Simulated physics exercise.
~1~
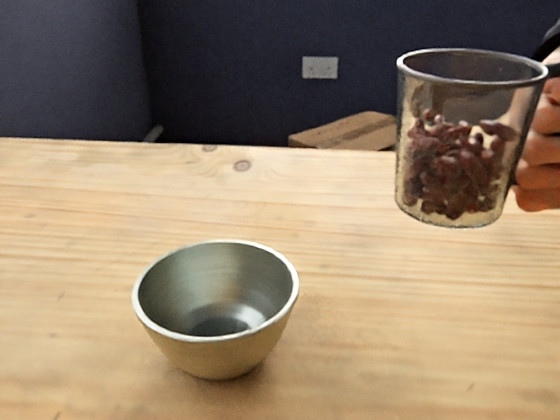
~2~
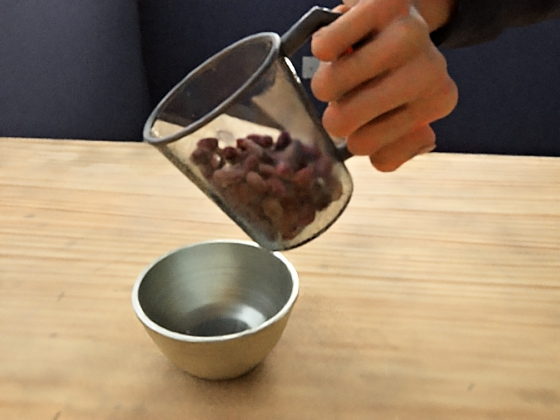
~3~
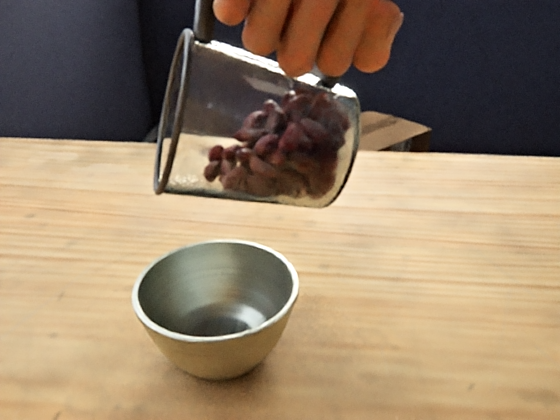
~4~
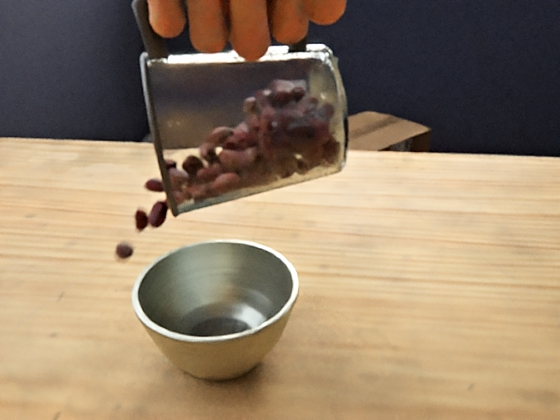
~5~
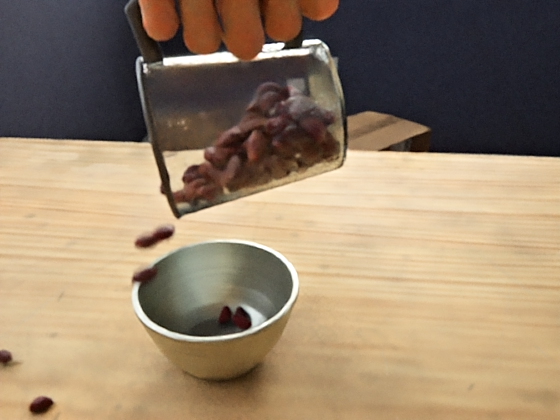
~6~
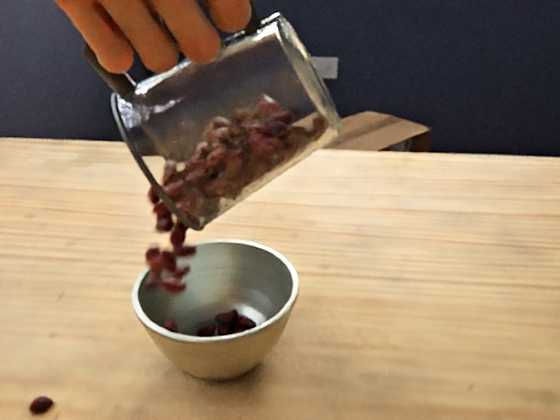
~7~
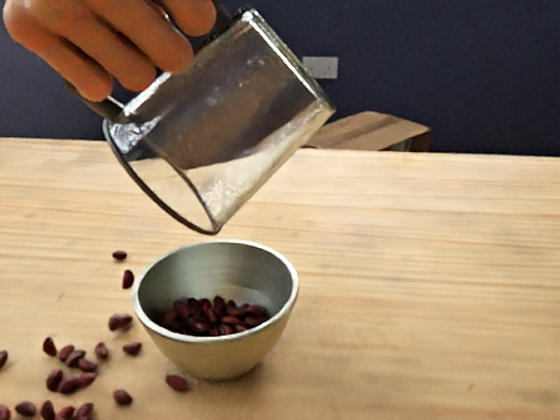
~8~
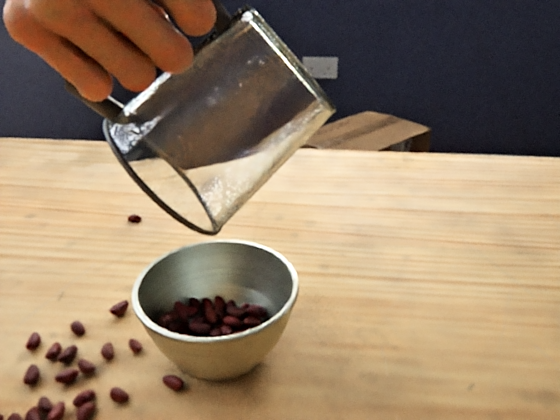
A hand tips dark red beans from a clear cup, some landing outside the bowl.
